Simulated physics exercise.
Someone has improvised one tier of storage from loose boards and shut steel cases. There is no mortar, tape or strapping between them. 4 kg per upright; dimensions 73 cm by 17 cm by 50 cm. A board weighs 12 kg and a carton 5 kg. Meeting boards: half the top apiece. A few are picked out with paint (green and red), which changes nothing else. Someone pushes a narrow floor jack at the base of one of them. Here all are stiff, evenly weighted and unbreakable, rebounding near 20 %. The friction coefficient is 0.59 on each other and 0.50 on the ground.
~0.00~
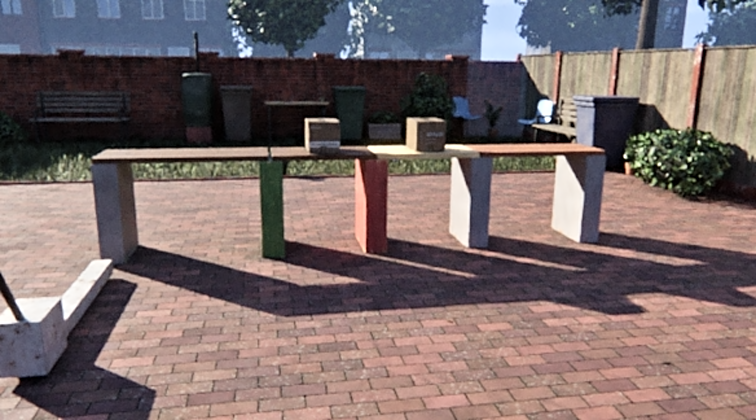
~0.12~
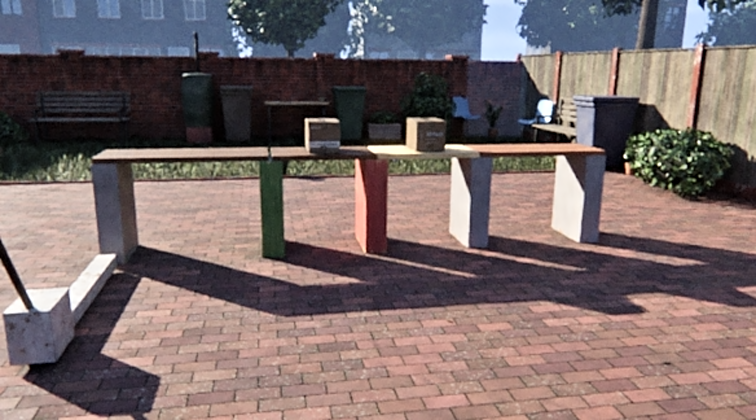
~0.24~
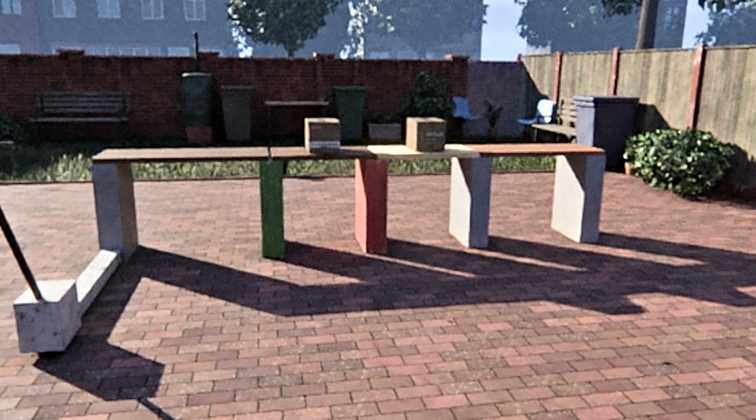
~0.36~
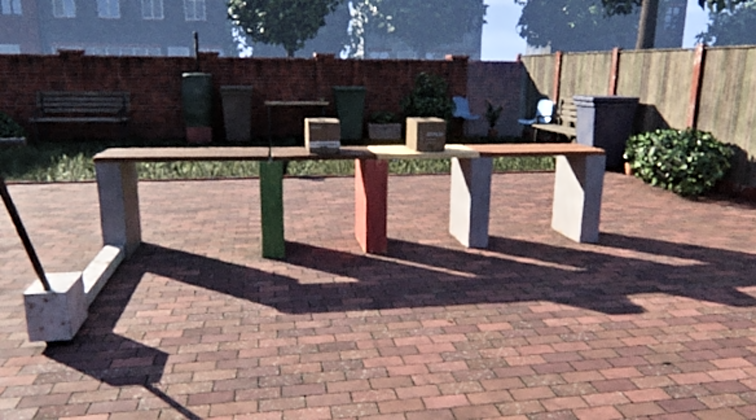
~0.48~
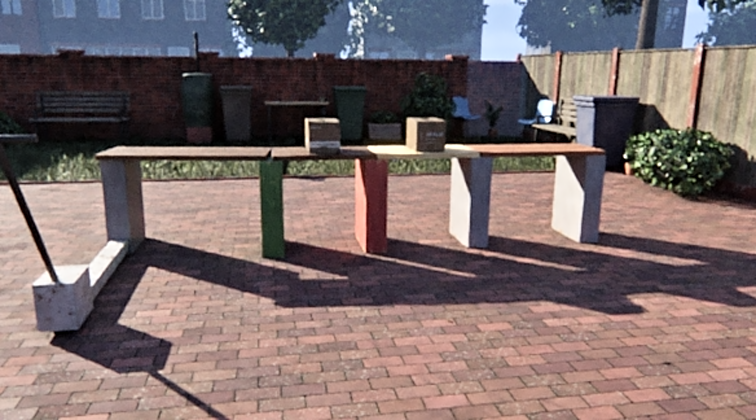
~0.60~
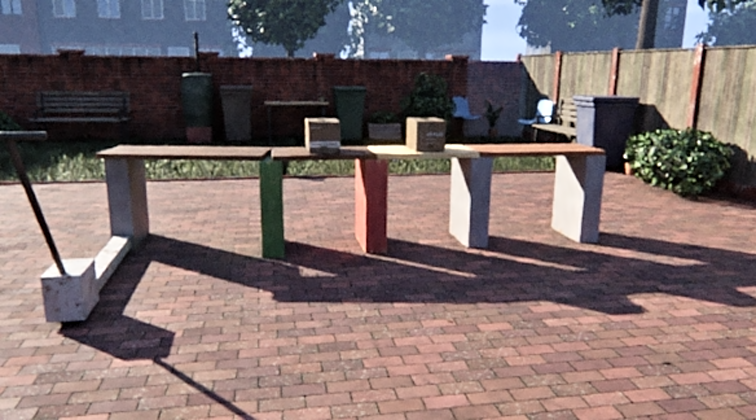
In the video, a low, pale device with a dark handle slides in from the left toward a row of boards on five uprights in a brick-paved yard, then nudges the leftmost grey upright and its board slightly right.
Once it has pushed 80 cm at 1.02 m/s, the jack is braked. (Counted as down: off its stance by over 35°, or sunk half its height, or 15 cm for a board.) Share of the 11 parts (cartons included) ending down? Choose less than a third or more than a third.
It works out to under a third of the lot.
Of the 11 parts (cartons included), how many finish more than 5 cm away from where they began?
I count 2 of them.
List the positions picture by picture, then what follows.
In the first frame (places mark the middle of the side facing us), jack tip (89, 268) 25 cm short; red upright (377, 207); green upright (272, 211); nothing disturbed.
In the second frame, jack tip (94, 262) 13 cm short; green upright (272, 211).
In the third frame, jack tip (99, 257) 10 mm short; green upright (272, 211).
In the fourth frame, jack tip (103, 252) 11 cm in; green upright (272, 211); 2 disturbed, none down.
In the fifth frame, jack tip (108, 247) 23 cm in; red upright (377, 207); 2 disturbed, none down.
In the sixth frame, jack tip (111, 242) 36 cm in; green upright (272, 211); red upright (377, 207); 2 disturbed, none down.
After 0.80 s, none of the 11 pieces down, 2 disturbed.
After 1.24 s, none of the 11 pieces down, 3 disturbed.
After 1.84 s, 1 of the 11 pieces down.
At rest (4.6 s), 1 of the 11 pieces down; red upright unmoved; green upright unmoved. That is 9 per cent. As the last picture would show them, middles, red upright near (371, 200), green upright near (272, 203).
